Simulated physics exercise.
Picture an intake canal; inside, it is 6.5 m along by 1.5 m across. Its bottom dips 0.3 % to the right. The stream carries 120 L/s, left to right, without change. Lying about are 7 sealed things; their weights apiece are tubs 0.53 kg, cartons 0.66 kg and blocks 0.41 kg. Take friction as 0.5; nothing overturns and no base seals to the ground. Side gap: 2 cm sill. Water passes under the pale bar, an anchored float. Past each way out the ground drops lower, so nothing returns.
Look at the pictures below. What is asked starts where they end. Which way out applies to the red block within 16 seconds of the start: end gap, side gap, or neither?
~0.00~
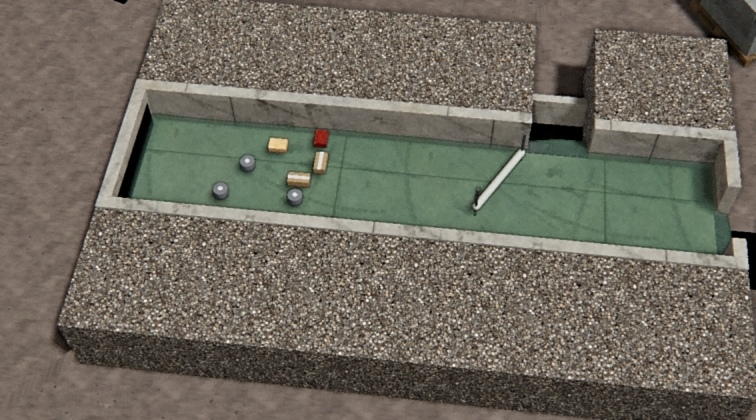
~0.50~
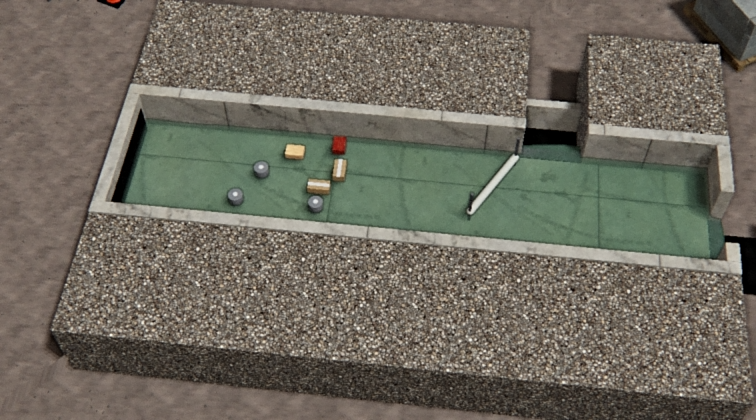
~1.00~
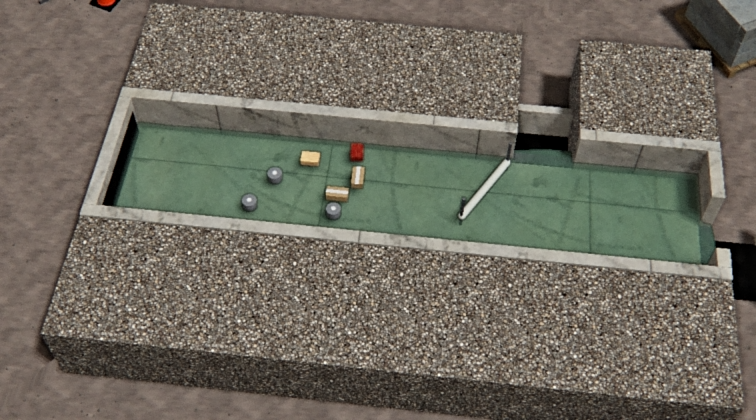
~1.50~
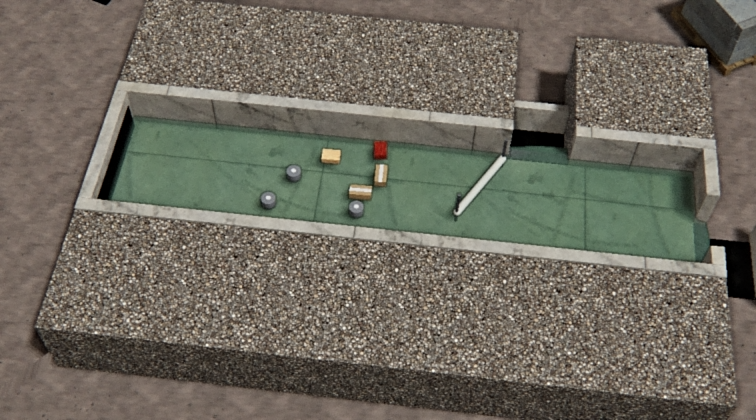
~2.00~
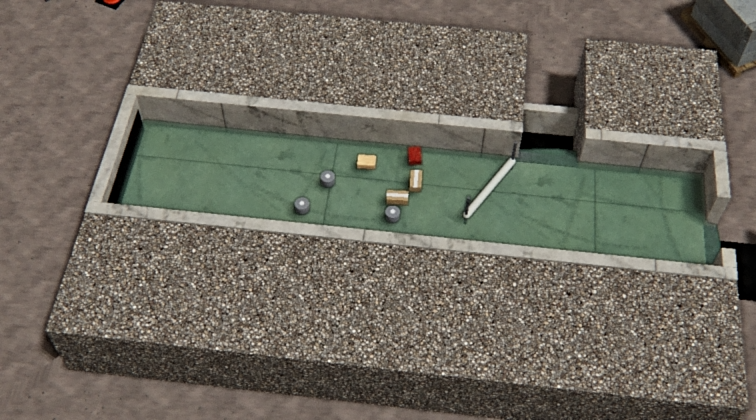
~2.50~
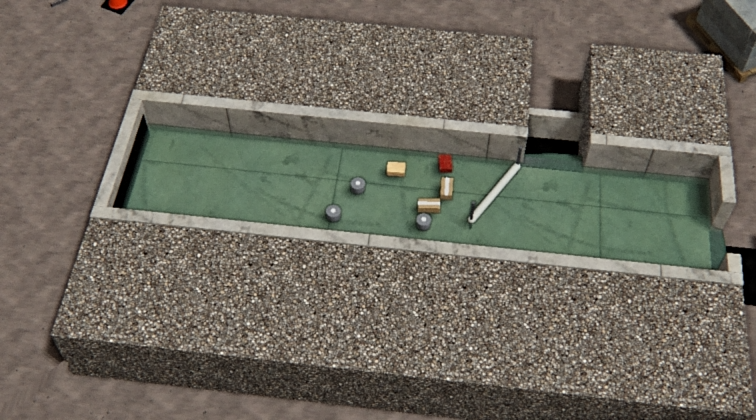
Neither.
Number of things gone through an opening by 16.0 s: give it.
By my count, 2.
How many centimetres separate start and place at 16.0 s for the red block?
Around 200 cm from the start.
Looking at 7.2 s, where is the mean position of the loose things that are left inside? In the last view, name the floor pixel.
Near (514, 207).
After 3.5 s the red block is near (499, 166), 2.1 m from its start, afloat; 0 of 7 are out; 7 afloat.
After 7.2 s the red block is near (507, 162), 2.2 m from its start, afloat; 0 of 7 are out; 7 afloat.
After 12.0 s the red block is near (507, 162), 2.2 m from its start, afloat; 2 of 7 are out; 5 afloat.
After 16.0 s the red block is near (507, 162), 2.2 m from its start, afloat; 2 of 7 are out; 5 afloat.
